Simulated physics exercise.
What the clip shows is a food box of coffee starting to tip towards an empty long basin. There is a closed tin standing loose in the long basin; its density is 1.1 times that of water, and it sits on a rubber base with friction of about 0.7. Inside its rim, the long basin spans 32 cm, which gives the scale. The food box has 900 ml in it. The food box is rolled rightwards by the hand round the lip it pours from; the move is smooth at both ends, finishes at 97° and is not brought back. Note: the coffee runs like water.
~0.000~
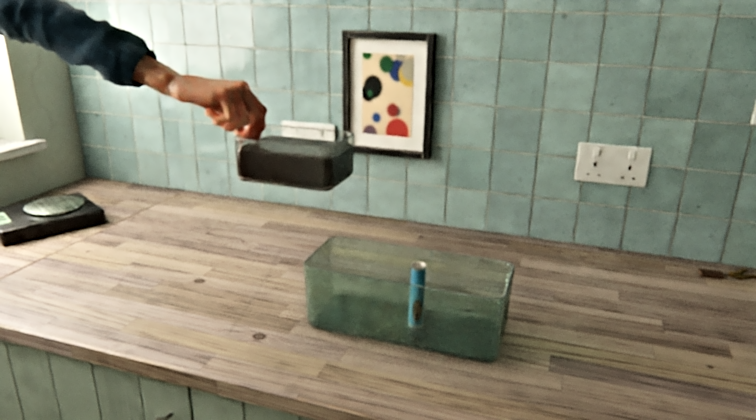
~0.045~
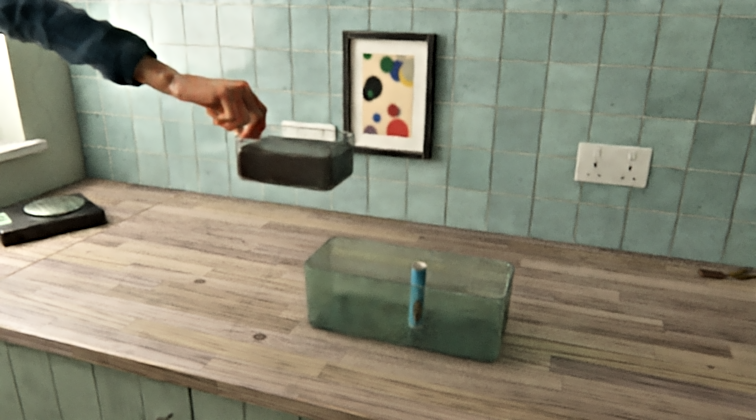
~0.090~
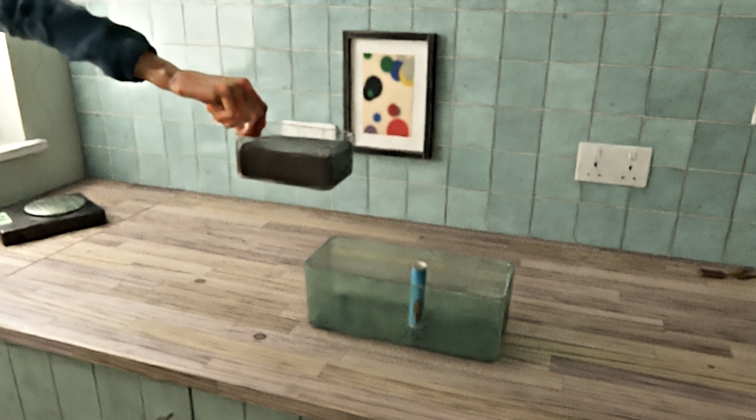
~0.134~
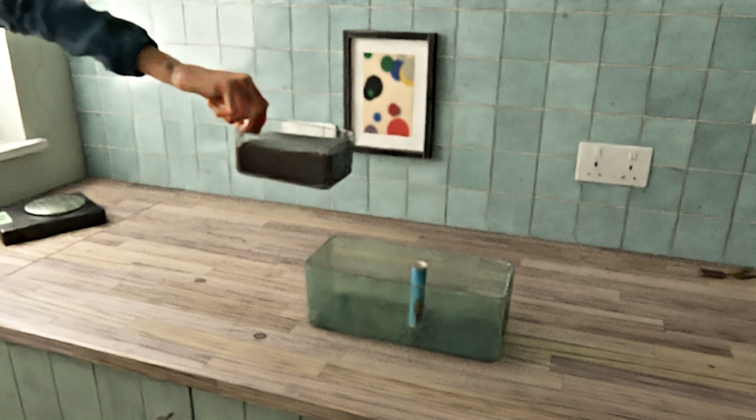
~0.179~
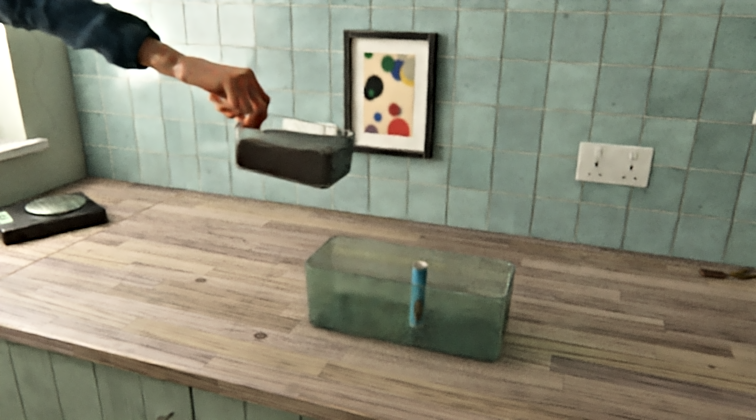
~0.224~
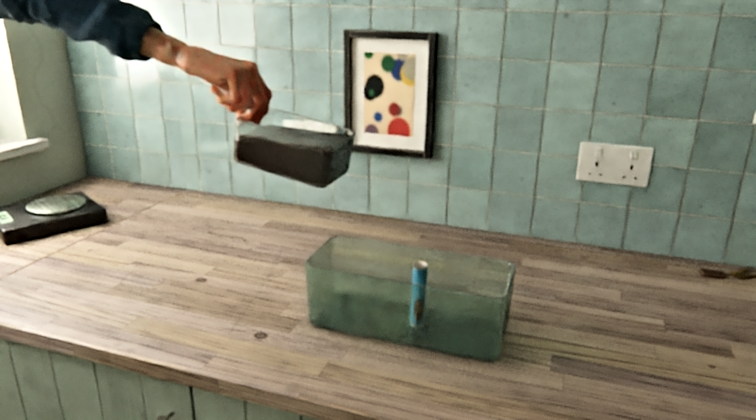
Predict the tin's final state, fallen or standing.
I predict it is standing.
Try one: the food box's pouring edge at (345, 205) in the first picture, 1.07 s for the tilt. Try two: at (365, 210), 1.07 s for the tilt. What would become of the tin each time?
Trial 1 - tin tips; trial 2 - tin stays standing.
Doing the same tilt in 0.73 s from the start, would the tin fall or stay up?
With that tilt, the tin tips.
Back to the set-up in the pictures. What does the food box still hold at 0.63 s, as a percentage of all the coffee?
Close to 56 percent of the liquid remains at that time.
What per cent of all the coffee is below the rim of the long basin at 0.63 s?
4 %, roughly.
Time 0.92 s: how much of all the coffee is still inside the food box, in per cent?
Close to 12 percent of the total.
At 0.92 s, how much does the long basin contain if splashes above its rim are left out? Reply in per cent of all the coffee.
It works out near 56 per cent.
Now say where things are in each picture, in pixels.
It leans 0°; its right rim is at (343, 141); the coffee meets the walls at (253, 141) and (344, 150); the long basin's rim runs from (318, 251) to (510, 282); the tin's top is at (419, 268), in the first frame.
It leans 0°; its right rim is at (343, 142); the coffee meets the walls at (253, 141) and (344, 150), in the second frame.
It leans 2°; its right rim is at (344, 141); the coffee meets the walls at (253, 139) and (344, 149), in the third frame.
It leans 4°; its right rim is at (344, 141); the coffee meets the walls at (253, 137) and (344, 146), in the fourth frame.
It leans 7°; its right rim is at (344, 141); the coffee meets the walls at (253, 134) and (344, 145), in the fifth frame.
It leans 10°; its right rim is at (344, 141); the coffee meets the walls at (253, 130) and (344, 141), in the sixth frame.
After 0.63 s the tilt is 62° and 56 per cent is still to pour; the tin stands where it began.
After 0.92 s the tilt is 93° and 11 per cent is still to pour; the tin stands where it began.
After 1.23 s the tilt is 97° and 2 per cent is still to pour; the tin stands where it began.
After 1.57 s the tilt is 97° and 0 per cent is still to pour; the tin stands where it began.
In the end the tin stands where it began.
